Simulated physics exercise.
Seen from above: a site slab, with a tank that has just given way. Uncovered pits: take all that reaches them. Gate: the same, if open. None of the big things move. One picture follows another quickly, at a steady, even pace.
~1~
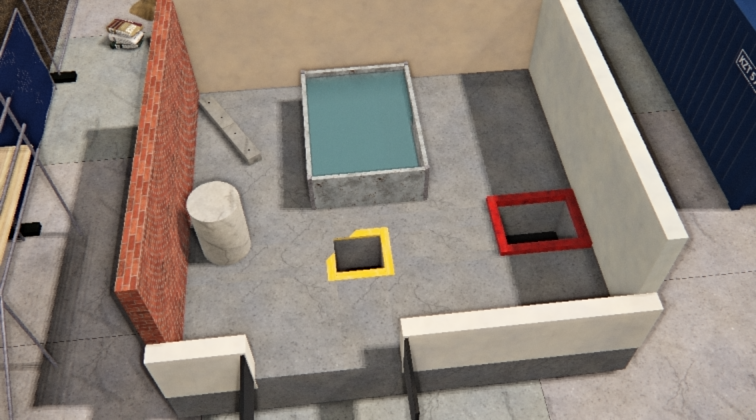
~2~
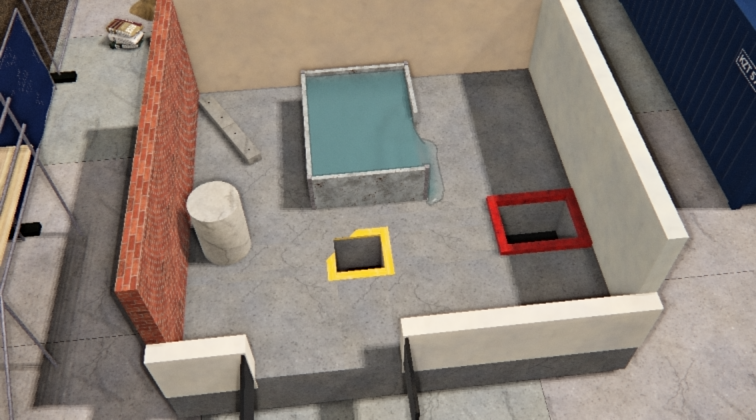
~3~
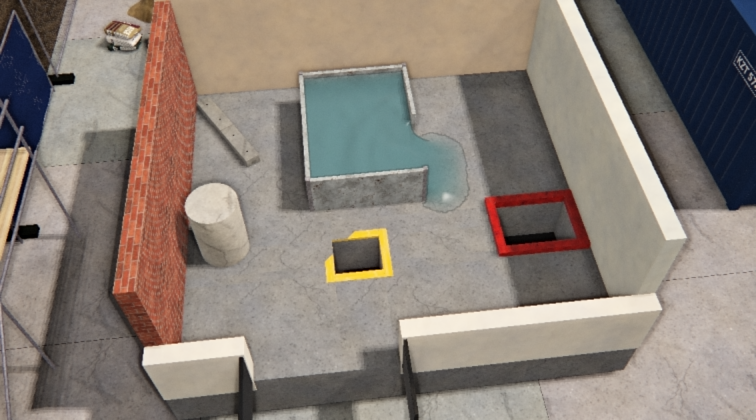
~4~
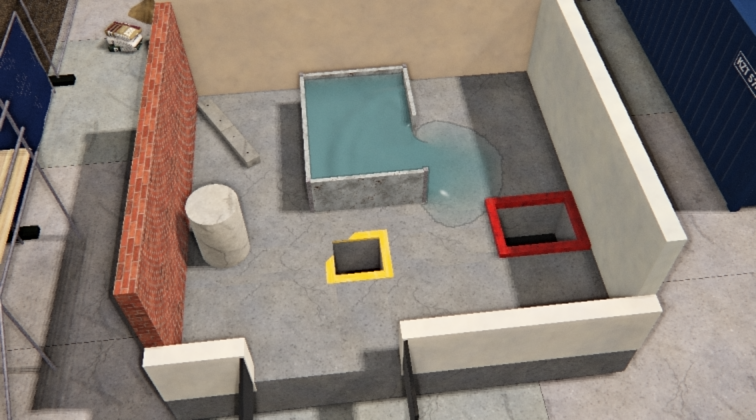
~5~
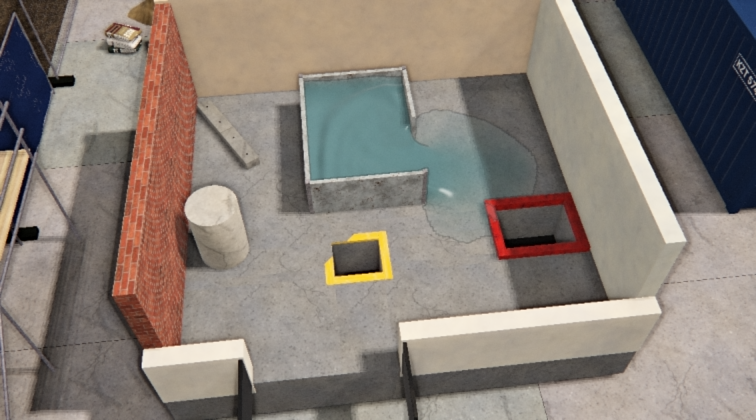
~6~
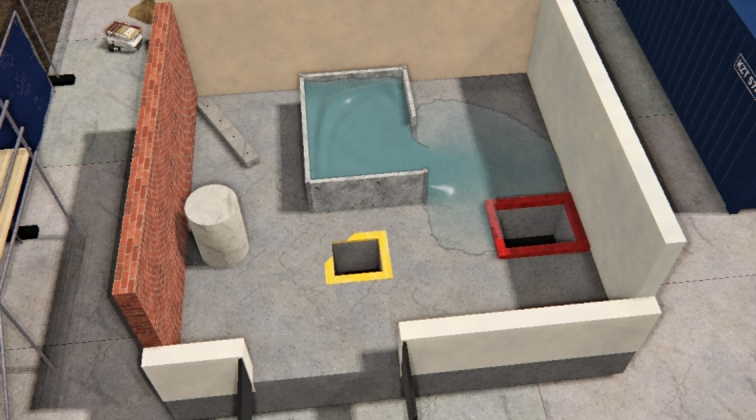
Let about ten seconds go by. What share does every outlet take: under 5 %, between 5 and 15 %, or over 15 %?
One by one: The gate is nearly idle - draining beneath five per cent, the red pit is busy - draining past fifteen per cent, the yellow pit is nearly idle - draining beneath five per cent.
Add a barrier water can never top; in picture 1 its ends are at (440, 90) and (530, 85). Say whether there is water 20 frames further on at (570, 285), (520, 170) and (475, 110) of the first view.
As the points were listed, they come out taken by the flood, taken by the flood, and finally taken by the flood.
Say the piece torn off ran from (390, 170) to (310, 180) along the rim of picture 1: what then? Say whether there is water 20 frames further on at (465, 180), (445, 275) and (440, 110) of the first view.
As listed: Not flooded, covered, no water.
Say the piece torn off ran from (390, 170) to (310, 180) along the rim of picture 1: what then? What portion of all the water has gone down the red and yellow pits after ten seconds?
The red pit gets 0 per cent and the yellow pit 60 per cent.
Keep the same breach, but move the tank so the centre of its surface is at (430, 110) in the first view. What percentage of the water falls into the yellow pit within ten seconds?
Share in the yellow pit - 4 in a hundred.
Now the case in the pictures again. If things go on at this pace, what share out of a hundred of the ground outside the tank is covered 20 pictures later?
That works out at 45 %.
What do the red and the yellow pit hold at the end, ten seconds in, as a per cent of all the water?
The first comes to roughly 26 percent, the second to roughly 2 percent.
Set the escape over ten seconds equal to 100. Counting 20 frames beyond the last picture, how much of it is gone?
About 55 per cent.
A moment on, water covers 25 % of the floor; the gate 0 %, the red pit 3 %, the yellow pit 0 %.
Next, water covers 30 % of the floor; the gate 0 %, the red pit 9 %, the yellow pit 0 %.
Then, water covers 45 % of the floor; the gate 0 %, the red pit 16 %, the yellow pit 0 %.
Later, water covers 60 % of the floor; the gate 0 %, the red pit 23 %, the yellow pit 0 %.
In the end, water covers 85 % of the floor; the gate 2 %, the red pit 26 %, the yellow pit 1 %.
